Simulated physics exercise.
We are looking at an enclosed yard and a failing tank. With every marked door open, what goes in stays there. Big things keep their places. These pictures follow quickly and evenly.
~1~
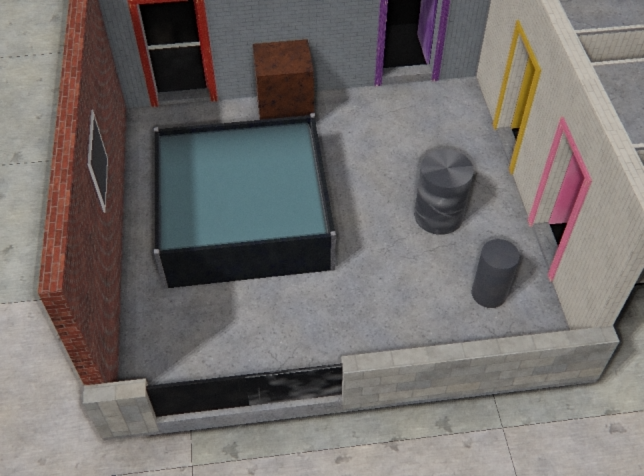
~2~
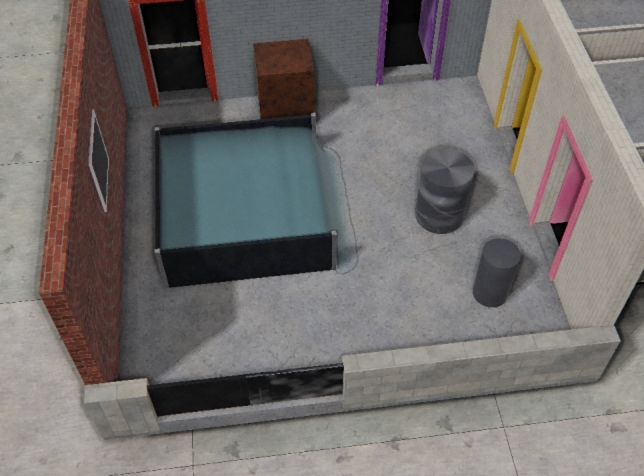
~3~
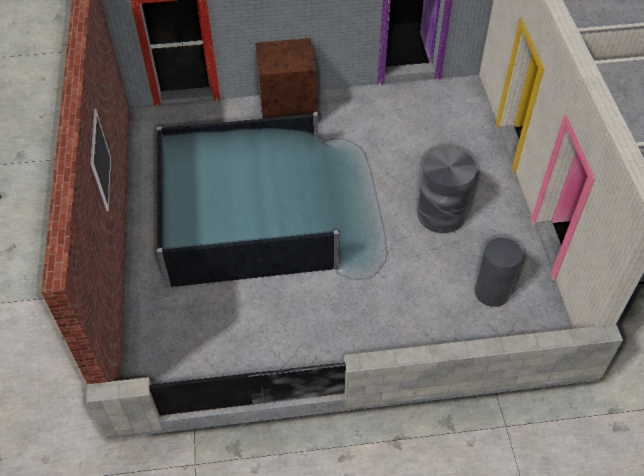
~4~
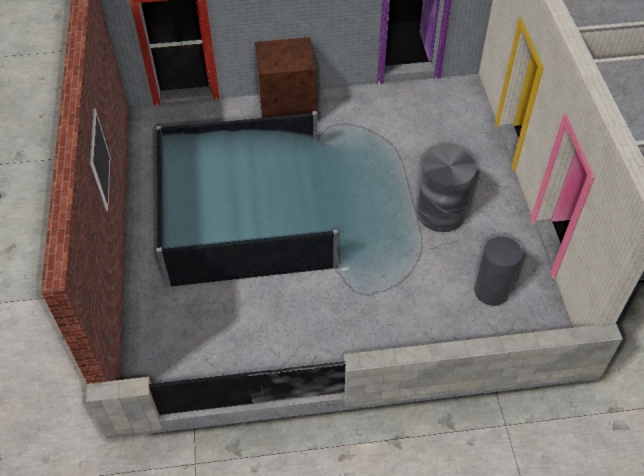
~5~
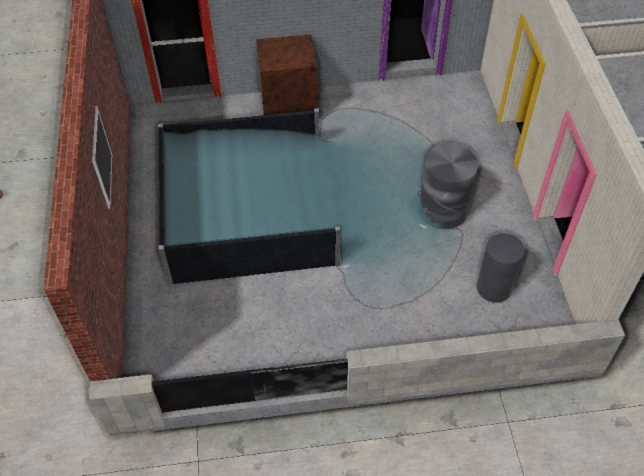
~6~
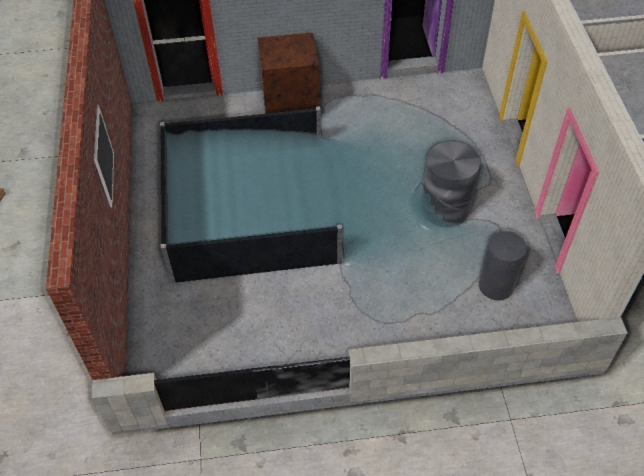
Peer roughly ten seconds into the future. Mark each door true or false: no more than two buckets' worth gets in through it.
Pink door: False, yellow door: False, purple door: False, red door: True.
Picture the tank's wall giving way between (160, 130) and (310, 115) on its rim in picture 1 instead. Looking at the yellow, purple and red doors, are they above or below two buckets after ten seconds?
I'd say the yellow door overshoots the mark, the purple door stops short and the red door overshoots the mark.
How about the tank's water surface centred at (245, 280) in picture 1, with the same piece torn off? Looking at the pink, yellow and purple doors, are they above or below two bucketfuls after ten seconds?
I reckon pink breaks the limit, yellow breaks the limit, and purple breaks the limit.
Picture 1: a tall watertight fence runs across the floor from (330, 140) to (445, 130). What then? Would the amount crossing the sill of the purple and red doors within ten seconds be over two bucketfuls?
As I read it, the purple one remains below while the red one remains below.
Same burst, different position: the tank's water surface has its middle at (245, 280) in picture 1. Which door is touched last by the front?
It's the red-painted one.
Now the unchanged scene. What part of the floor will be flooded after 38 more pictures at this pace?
Around 90 percent.
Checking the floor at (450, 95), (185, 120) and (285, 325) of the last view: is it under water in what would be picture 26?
In that order the points end up soaked, high and dry and soaked.
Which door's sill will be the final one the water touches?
Result: The one in red.
A moment on, water covers 45 % of the floor; the pink door under two buckets in, the yellow door over two buckets in, the purple door wet at the sill, nothing in, the red door not reached.
Next, water covers 50 % of the floor; the pink door over two buckets in, the yellow door far over two buckets in, the purple door wet at the sill, nothing in, the red door not reached.
Then, water covers 65 % of the floor; the pink door far over two buckets in, the yellow door far over two buckets in, the purple door over two buckets in, the red door not reached.
Later, water covers 90 % of the floor; the pink door far over two buckets in, the yellow door far over two buckets in, the purple door over two buckets in, the red door wet at the sill, nothing in.
In the end, water covers 100 % of the floor; the pink door far over two buckets in, the yellow door far over two buckets in, the purple door over two buckets in, the red door under two buckets in.
